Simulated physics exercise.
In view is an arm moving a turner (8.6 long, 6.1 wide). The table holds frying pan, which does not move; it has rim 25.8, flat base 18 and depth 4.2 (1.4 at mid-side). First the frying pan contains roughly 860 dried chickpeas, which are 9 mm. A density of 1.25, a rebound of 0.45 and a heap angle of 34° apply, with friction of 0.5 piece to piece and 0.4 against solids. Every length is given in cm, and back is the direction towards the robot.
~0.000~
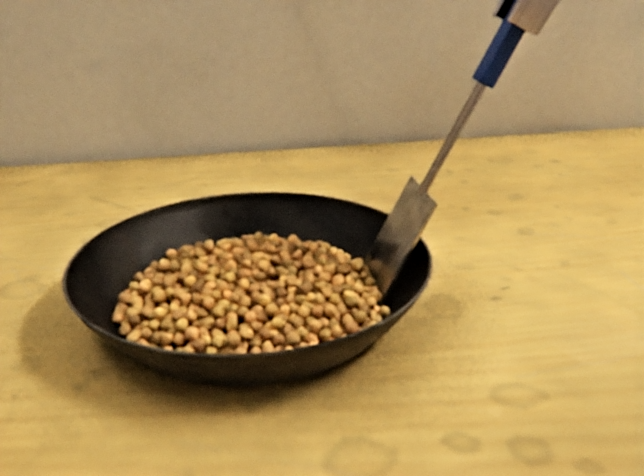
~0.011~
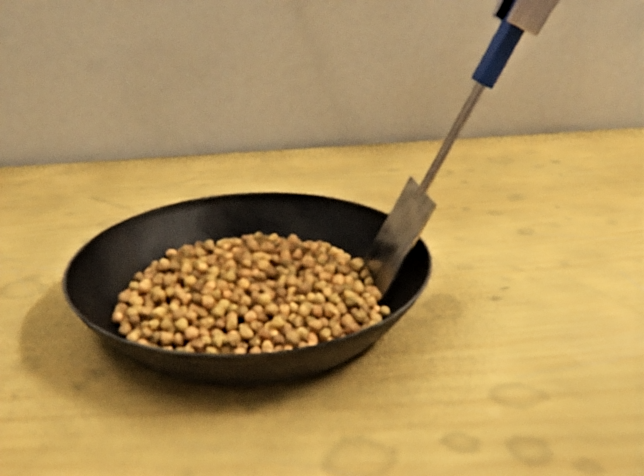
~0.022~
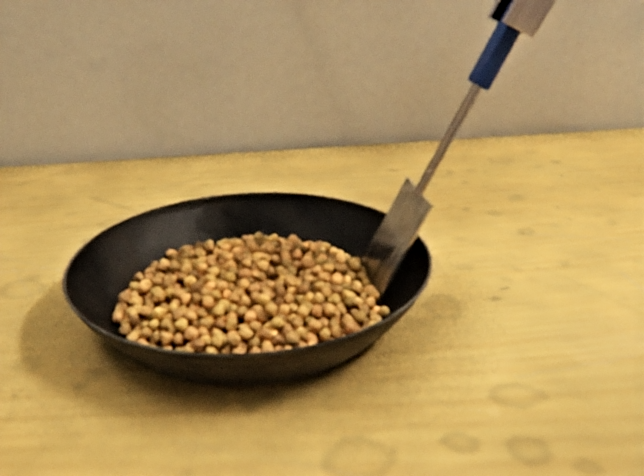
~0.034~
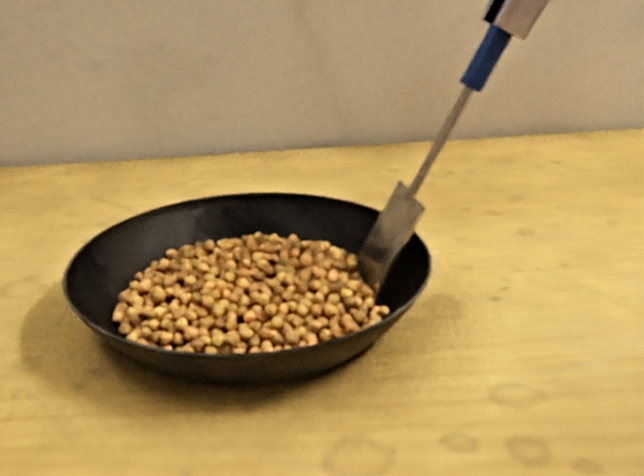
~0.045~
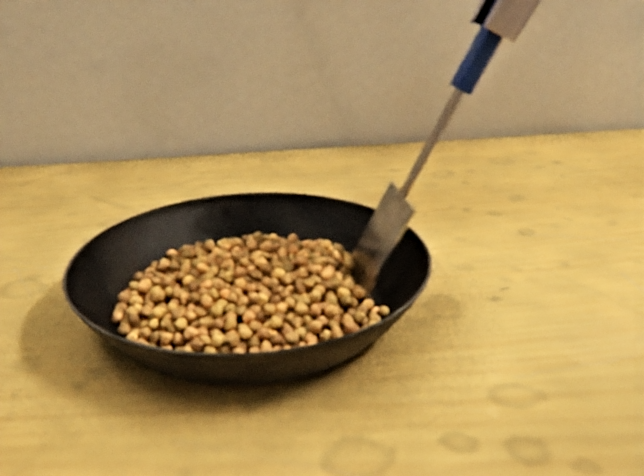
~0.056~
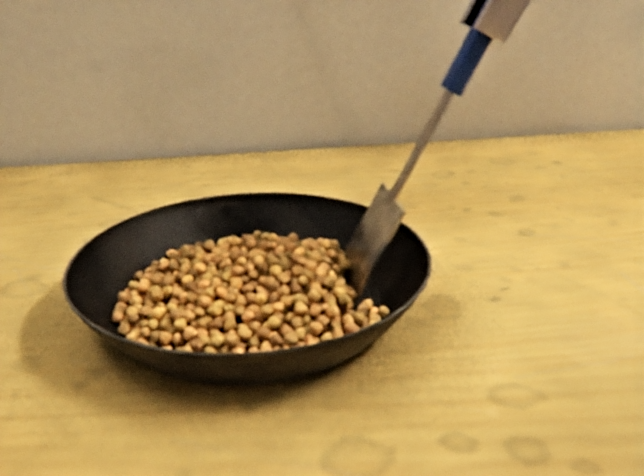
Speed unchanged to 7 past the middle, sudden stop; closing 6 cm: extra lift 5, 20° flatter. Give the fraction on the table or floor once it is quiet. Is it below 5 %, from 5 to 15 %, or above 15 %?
Below 5 %.
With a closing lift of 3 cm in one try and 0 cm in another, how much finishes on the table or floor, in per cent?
I'd put it near 0 in a hundred, then near 0 in a hundred.
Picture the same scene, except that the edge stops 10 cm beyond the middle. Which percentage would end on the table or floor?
In that case some 10 per cent.
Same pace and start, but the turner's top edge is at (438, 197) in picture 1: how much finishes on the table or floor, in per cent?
Near 5 in a hundred.
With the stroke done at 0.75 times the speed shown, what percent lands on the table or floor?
About 0 per cent.
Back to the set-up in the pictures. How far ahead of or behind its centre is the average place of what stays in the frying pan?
Roughly 3.5 cm ahead of the centre.
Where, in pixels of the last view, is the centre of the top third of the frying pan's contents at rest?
Somewhere around (153, 286) in the last picture.
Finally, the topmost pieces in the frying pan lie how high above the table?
Near 4.5 centimetres high.
By 0.14 s, sloping 63°, highest piece 4 above the table; 859 in the frying pan.
By 0.21 s, sloping 56°, highest piece 5 above the table; 859 in the frying pan.
By 0.45 s, sloping 43°, highest piece 5 above the table; 846 in the frying pan, 12 on the table or floor, 1 on the blade or in flight.
By 1.50 s, sloping 43°, highest piece 5 above the table; 846 in the frying pan, 13 on the table or floor.
Final count, 846 in the frying pan, 13 on the table or floor. That is 2 % on the table or floor.
